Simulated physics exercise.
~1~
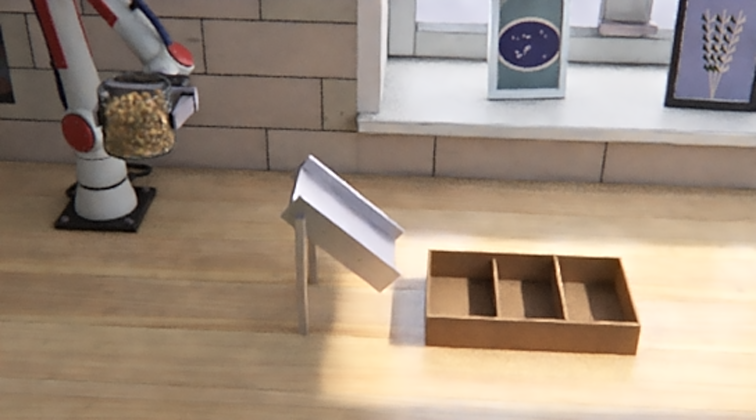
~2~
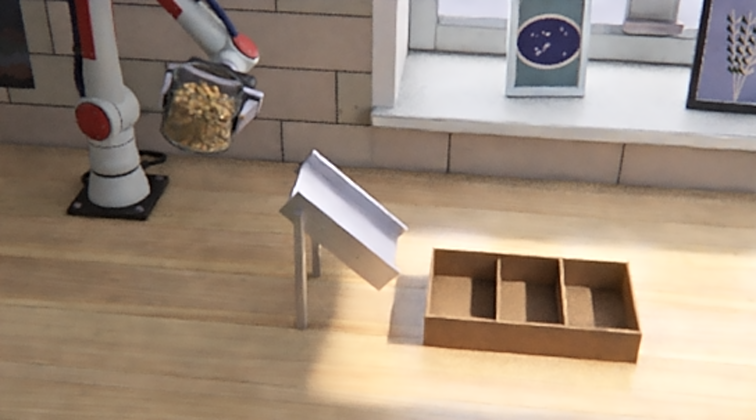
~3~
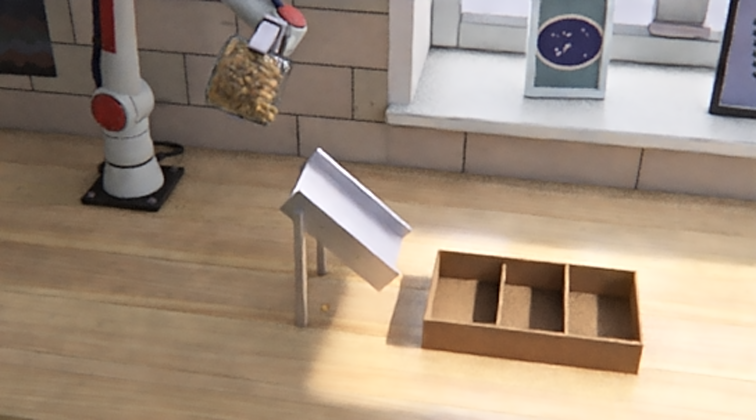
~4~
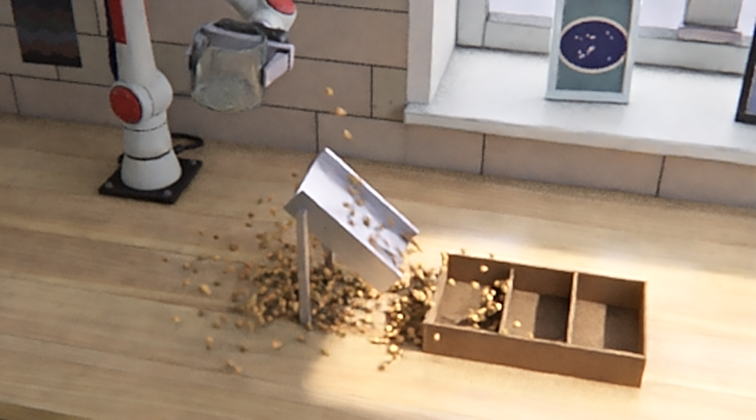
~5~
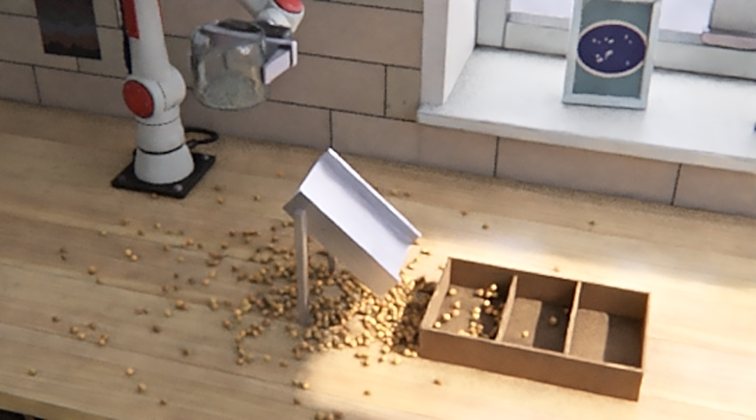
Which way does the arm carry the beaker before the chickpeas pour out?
The arm carries the beaker to the right, towards the chute.
